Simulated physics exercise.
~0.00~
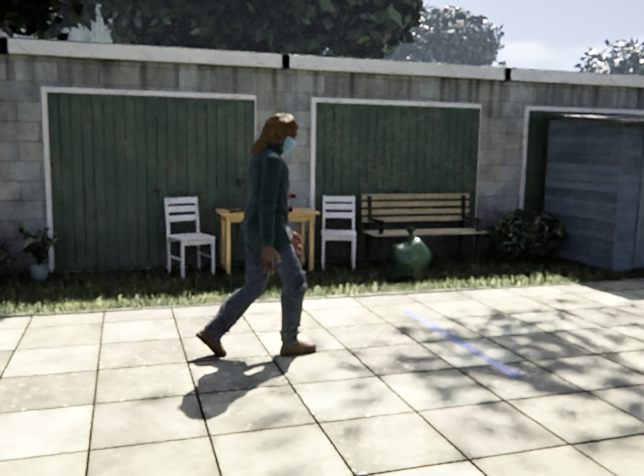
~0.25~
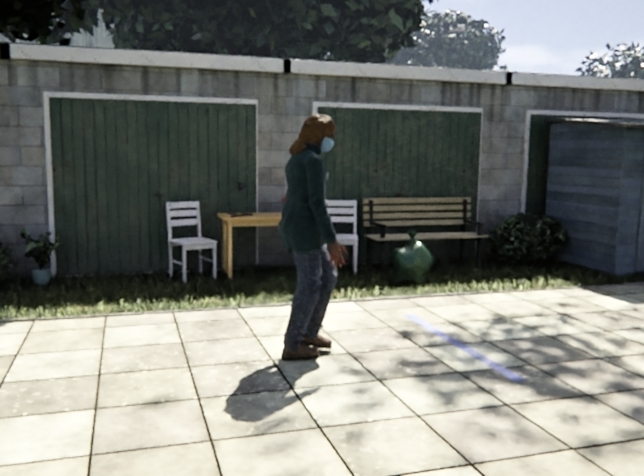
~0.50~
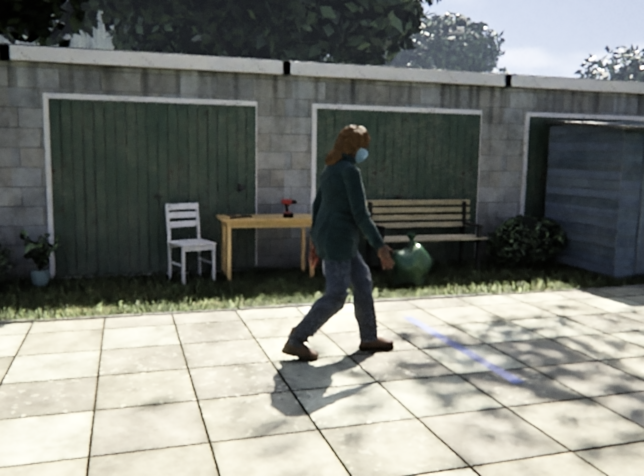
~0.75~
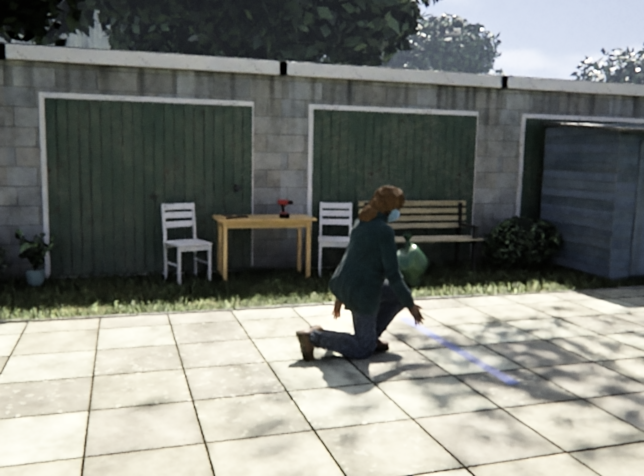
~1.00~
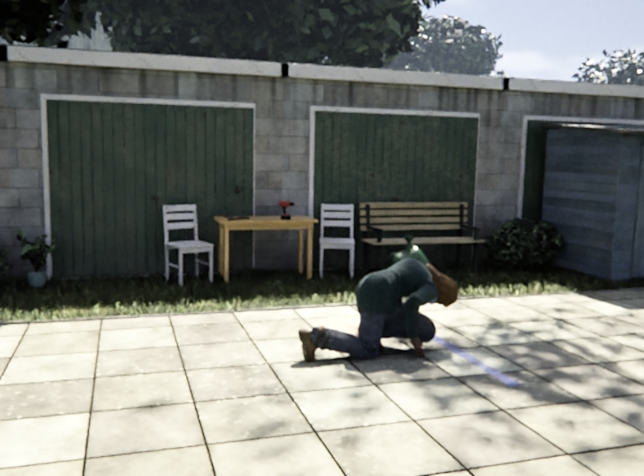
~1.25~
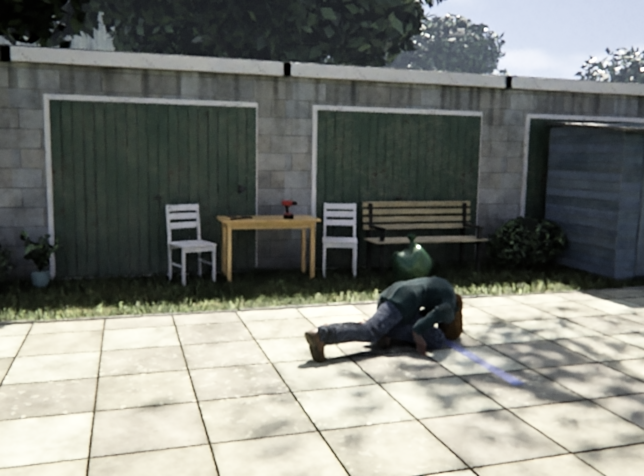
A masked person walks right, kneels on the patio, and stretches low over blue tape.
